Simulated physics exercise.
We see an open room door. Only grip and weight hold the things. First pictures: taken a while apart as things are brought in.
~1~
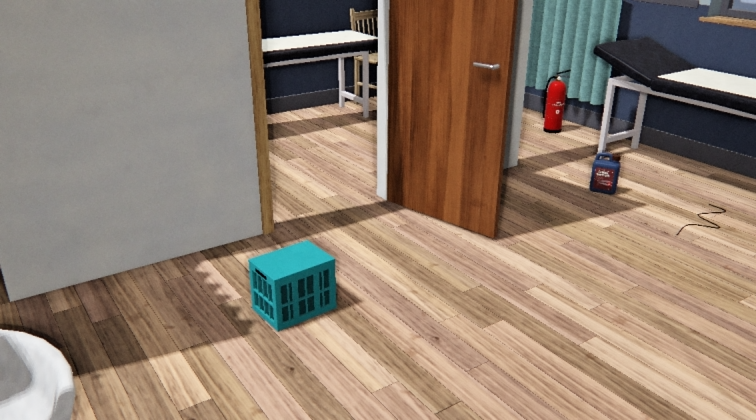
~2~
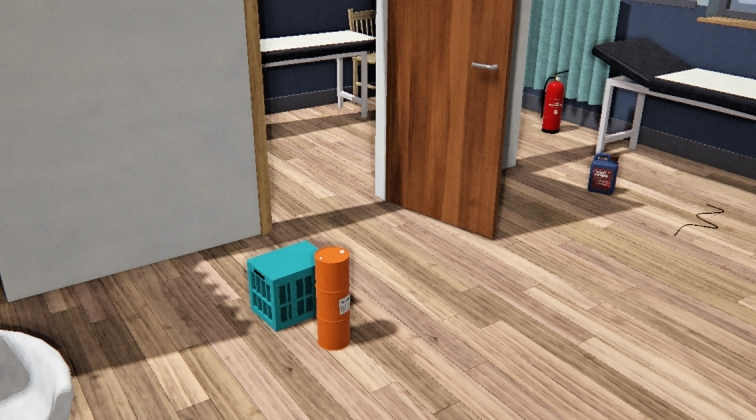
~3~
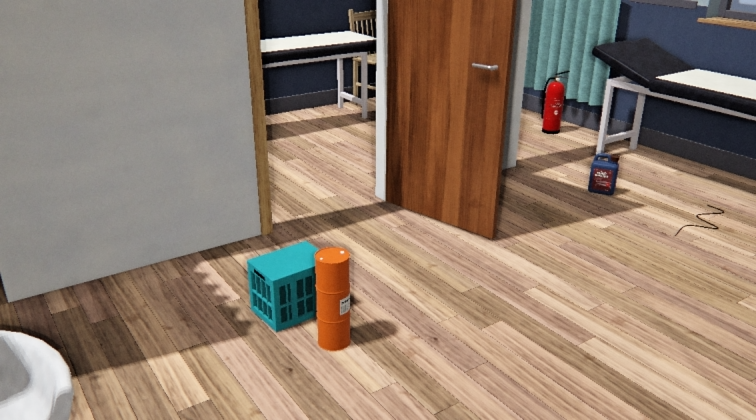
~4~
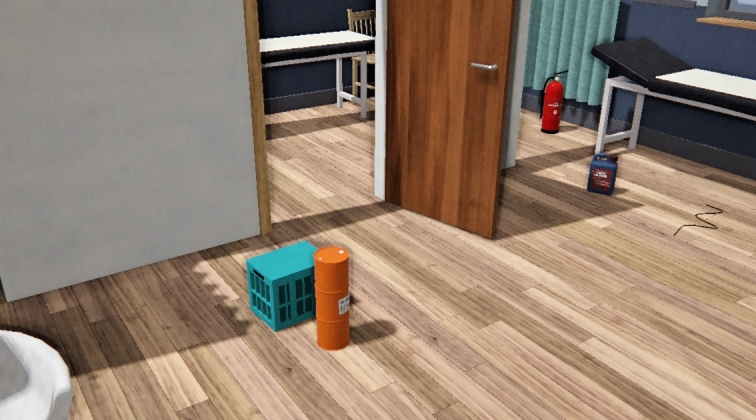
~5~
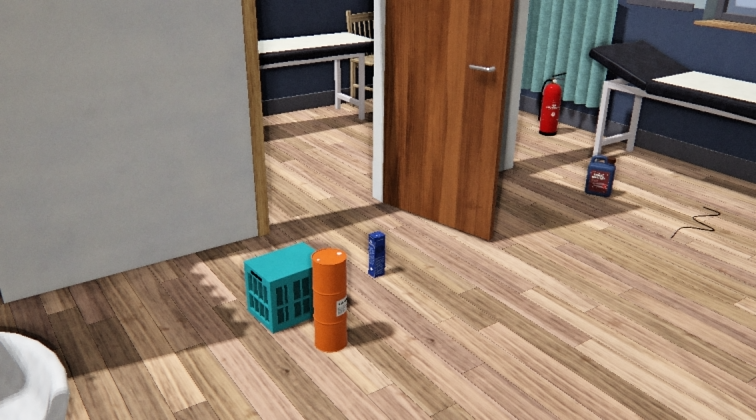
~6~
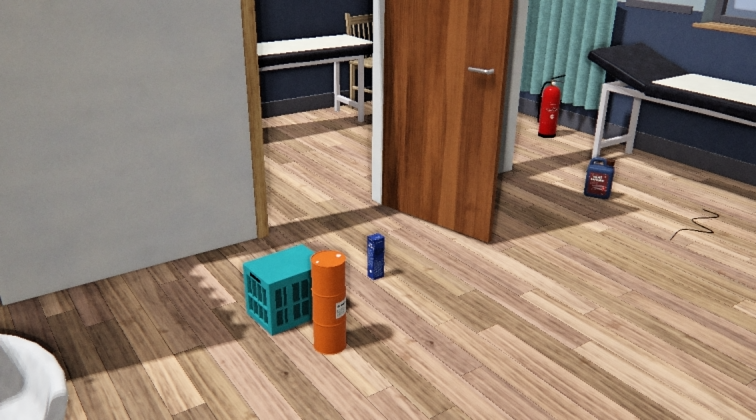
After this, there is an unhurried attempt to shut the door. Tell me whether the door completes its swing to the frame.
Sure enough, the door completes its swing here.
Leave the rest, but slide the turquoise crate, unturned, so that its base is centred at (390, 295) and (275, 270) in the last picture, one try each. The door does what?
Try 1 - swings fully home; try 2 - swings fully home.
Then, 0.50 s on from there, door 86° open.
Then, 0.80 s on from there, door 61° open.
Then, 1.10 s on from there, door 33° open.
Then, 1.30 s on from there, door 12° open.
In the end, door 0° open; all 3 unmoved. At the end, from the last picture's camera, blue carton near (376, 257).
